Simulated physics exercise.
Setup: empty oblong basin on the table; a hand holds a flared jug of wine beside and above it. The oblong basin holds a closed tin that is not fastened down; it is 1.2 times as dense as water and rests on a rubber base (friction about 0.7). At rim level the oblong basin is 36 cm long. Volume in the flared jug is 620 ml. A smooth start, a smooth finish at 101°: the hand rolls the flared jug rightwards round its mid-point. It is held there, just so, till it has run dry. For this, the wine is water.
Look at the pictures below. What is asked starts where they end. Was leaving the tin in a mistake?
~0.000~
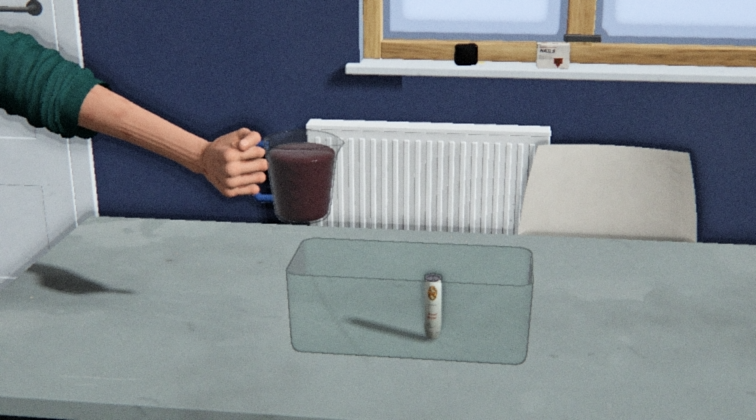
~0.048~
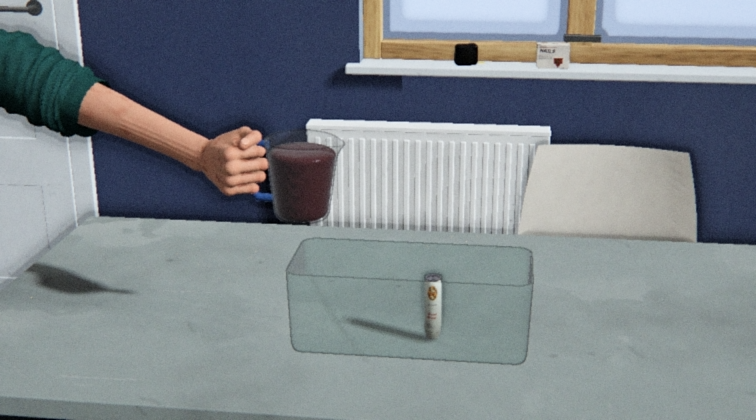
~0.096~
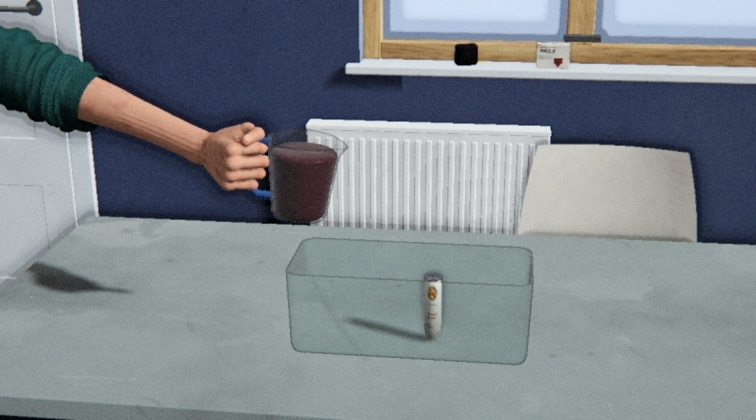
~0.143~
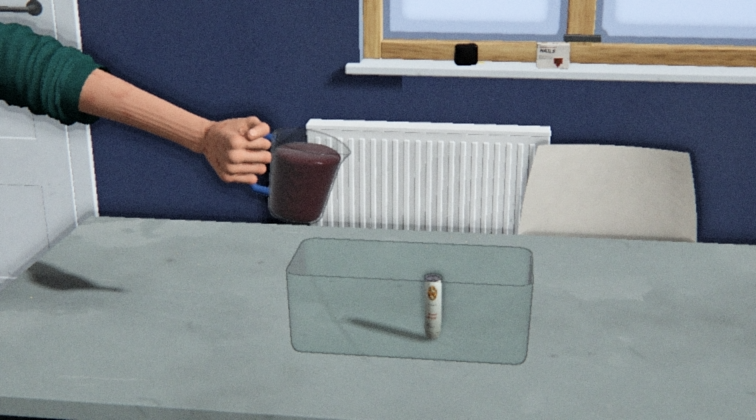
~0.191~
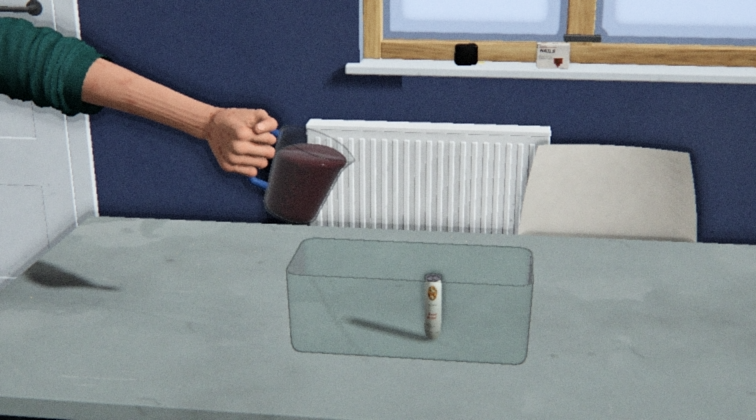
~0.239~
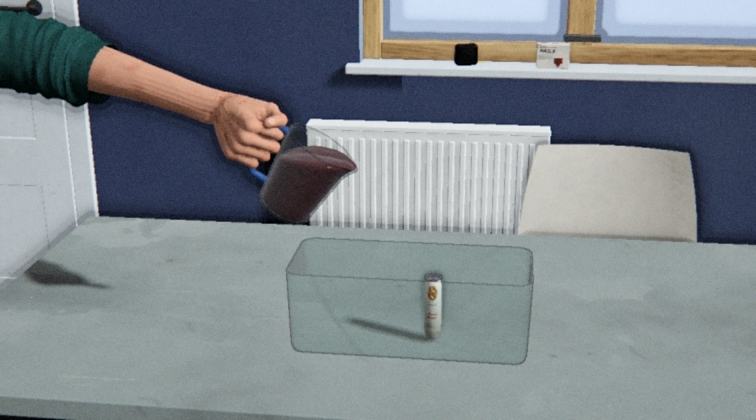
It is going to cope.
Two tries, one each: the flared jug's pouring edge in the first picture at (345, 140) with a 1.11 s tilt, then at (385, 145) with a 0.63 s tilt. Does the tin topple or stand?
In the first try it remains standing; in the second it comes down.
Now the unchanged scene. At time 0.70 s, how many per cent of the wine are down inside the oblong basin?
The fraction sits near 72 in a hundred.
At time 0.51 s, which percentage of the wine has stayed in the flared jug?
56 %.
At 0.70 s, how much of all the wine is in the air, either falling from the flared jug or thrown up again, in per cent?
Some 14 % is up in the air.
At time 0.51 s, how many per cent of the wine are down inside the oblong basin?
20 %, more or less.
After 0.51 s the tilt is 92° and 56 per cent is still to pour; the tin stands where it began.
After 0.70 s the tilt is 101° and 14 per cent is still to pour; the tin stands where it began.
After 0.91 s the tilt is 101° and 2 per cent is still to pour; the tin stands where it began.
After 1.13 s the tilt is 101° and 0 per cent is still to pour; the tin stands where it began.
In the end the tin stands where it began.
